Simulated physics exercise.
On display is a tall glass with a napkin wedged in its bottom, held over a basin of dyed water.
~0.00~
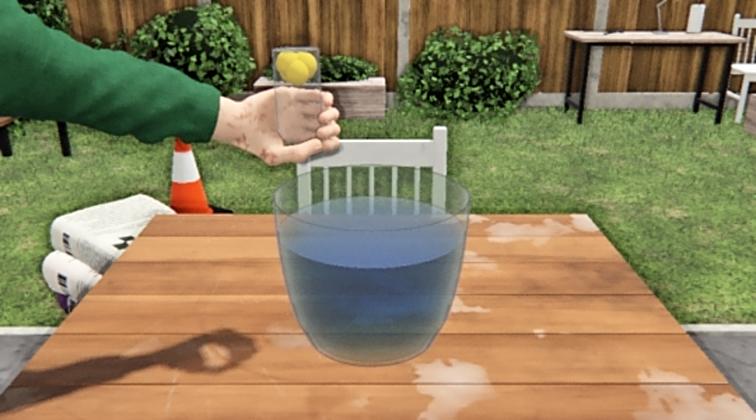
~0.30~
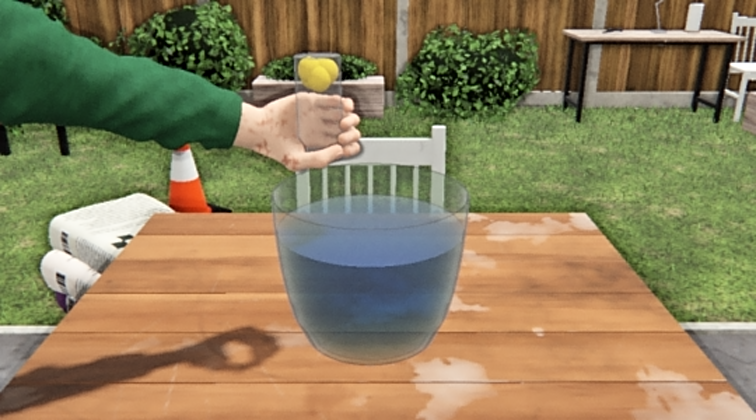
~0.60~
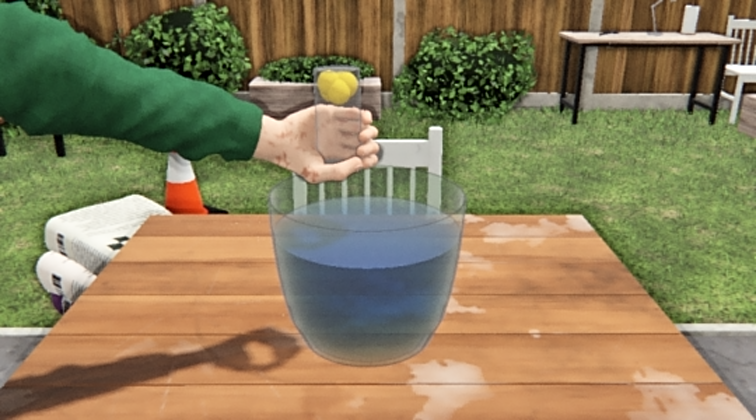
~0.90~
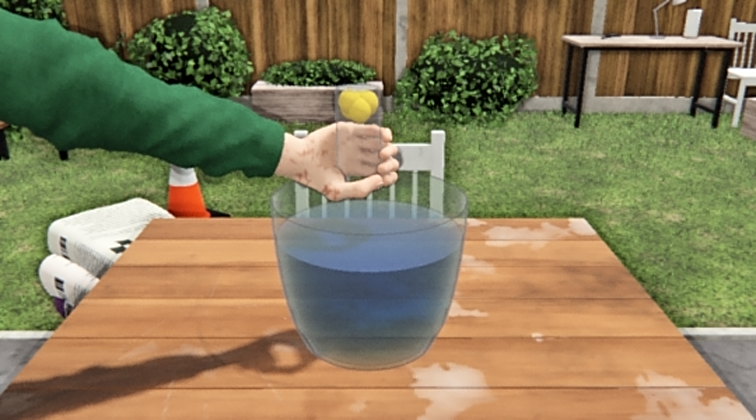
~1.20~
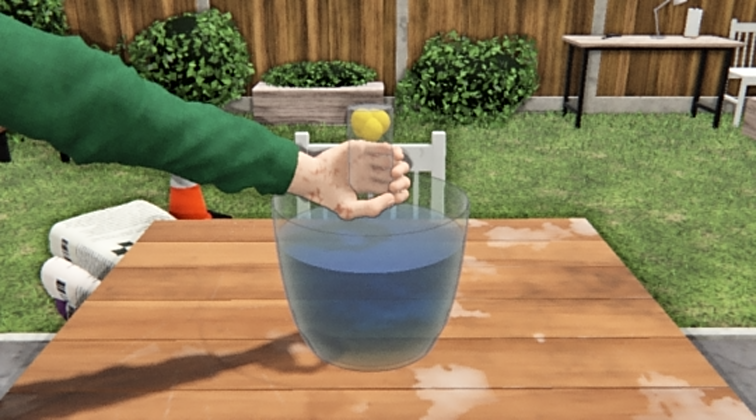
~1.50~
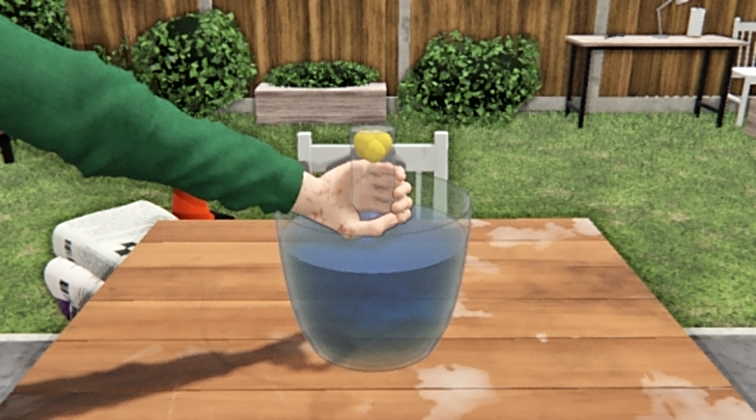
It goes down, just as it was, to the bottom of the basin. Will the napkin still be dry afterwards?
Yes, pretty sure it will remain safe and sound.
After 2.0 s, the tall glass enters the dyed water.
After 2.6 s, air is trapped inside and holds the level down.
After 4.0 s, the tall glass is under, still full of air, and the napkin is dry.
